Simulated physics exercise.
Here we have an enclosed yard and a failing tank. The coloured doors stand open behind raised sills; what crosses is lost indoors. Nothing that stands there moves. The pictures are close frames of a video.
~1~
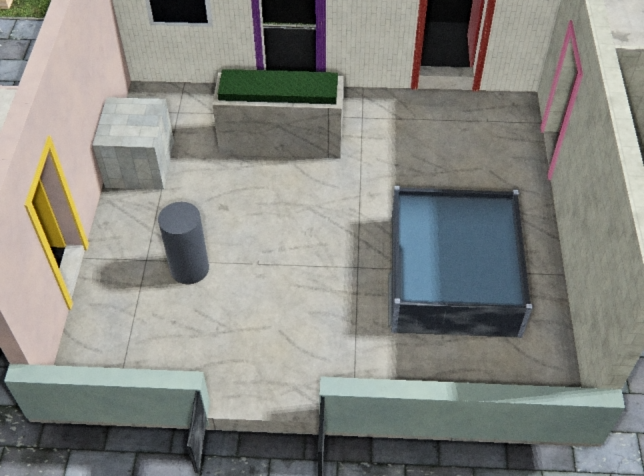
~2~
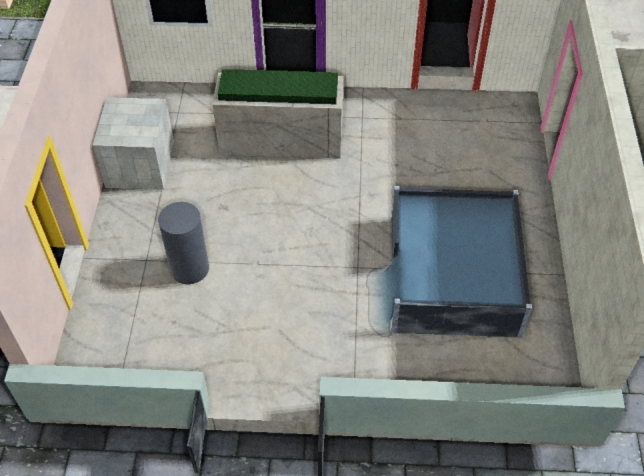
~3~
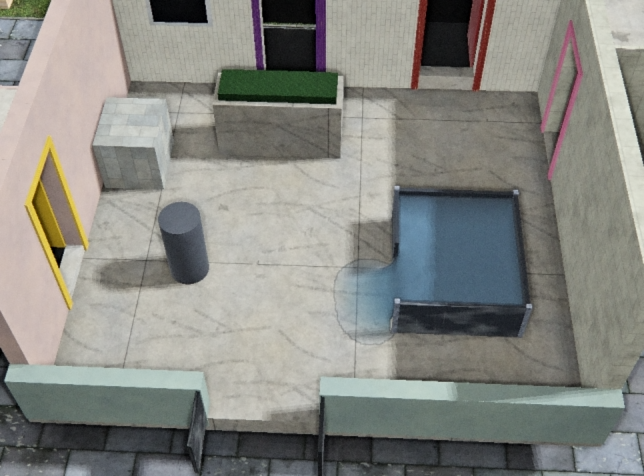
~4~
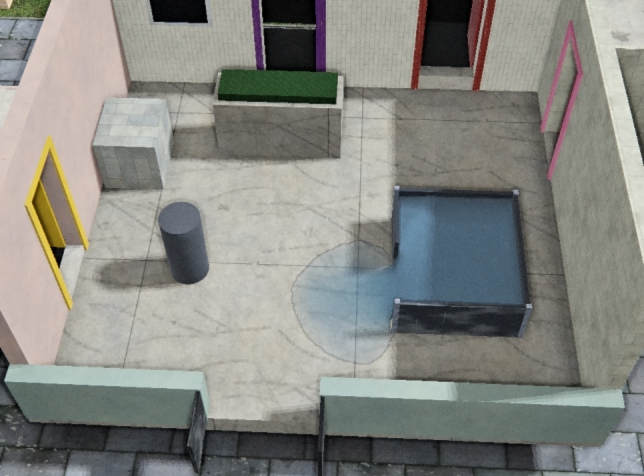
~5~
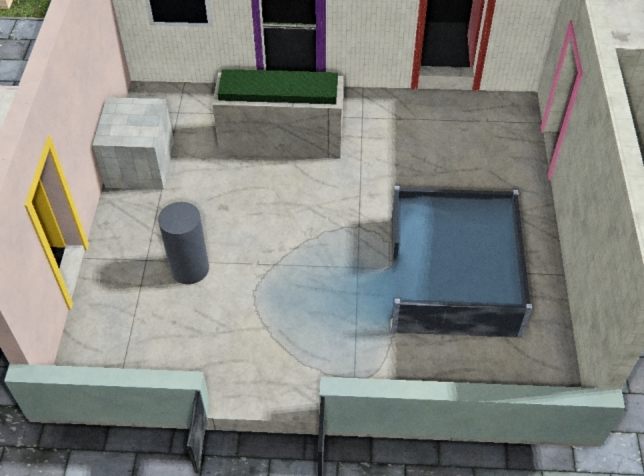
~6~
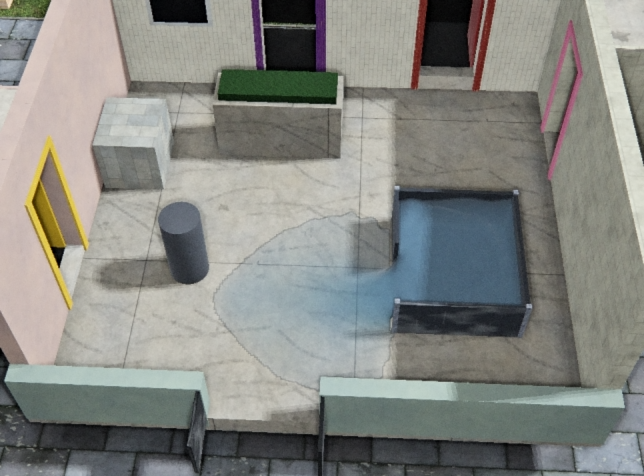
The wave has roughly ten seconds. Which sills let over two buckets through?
In the end: The yellow door stays under that; the purple door stays under that; the red door stays under that; the pink door stays under that.
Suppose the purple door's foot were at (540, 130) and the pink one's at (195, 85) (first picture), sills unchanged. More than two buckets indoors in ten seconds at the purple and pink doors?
Then: The purple door is under, the pink door goes over.
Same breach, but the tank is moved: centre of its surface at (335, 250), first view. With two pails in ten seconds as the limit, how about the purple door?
One by one: The purple door holds.
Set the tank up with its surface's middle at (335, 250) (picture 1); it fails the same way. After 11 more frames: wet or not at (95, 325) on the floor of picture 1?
Answer: Awash.
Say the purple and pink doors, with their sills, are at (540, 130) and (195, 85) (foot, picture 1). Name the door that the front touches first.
First comes the yellow door.
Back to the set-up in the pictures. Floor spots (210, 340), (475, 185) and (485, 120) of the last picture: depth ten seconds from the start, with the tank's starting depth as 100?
Roughly 10, 4 and 2 per cent, in turn.
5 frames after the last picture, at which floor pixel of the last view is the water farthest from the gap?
Around (70, 311).
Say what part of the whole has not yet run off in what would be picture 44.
Near 88 in a hundred.
A moment on, water covers 30 % of the floor; the yellow door not reached, the purple door not reached, the red door not reached, the pink door not reached.
Next, water covers 40 % of the floor; the yellow door wet at the sill, nothing in, the purple door not reached, the red door not reached, the pink door not reached.
Then, water covers 45 % of the floor; the yellow door wet at the sill, nothing in, the purple door not reached, the red door not reached, the pink door not reached.
Later, water covers 50 % of the floor; the yellow door under two buckets in, the purple door wet at the sill, nothing in, the red door not reached, the pink door not reached.
In the end, water covers 80 % of the floor; the yellow door under two buckets in, the purple door wet at the sill, nothing in, the red door wet at the sill, nothing in, the pink door wet at the sill, nothing in.
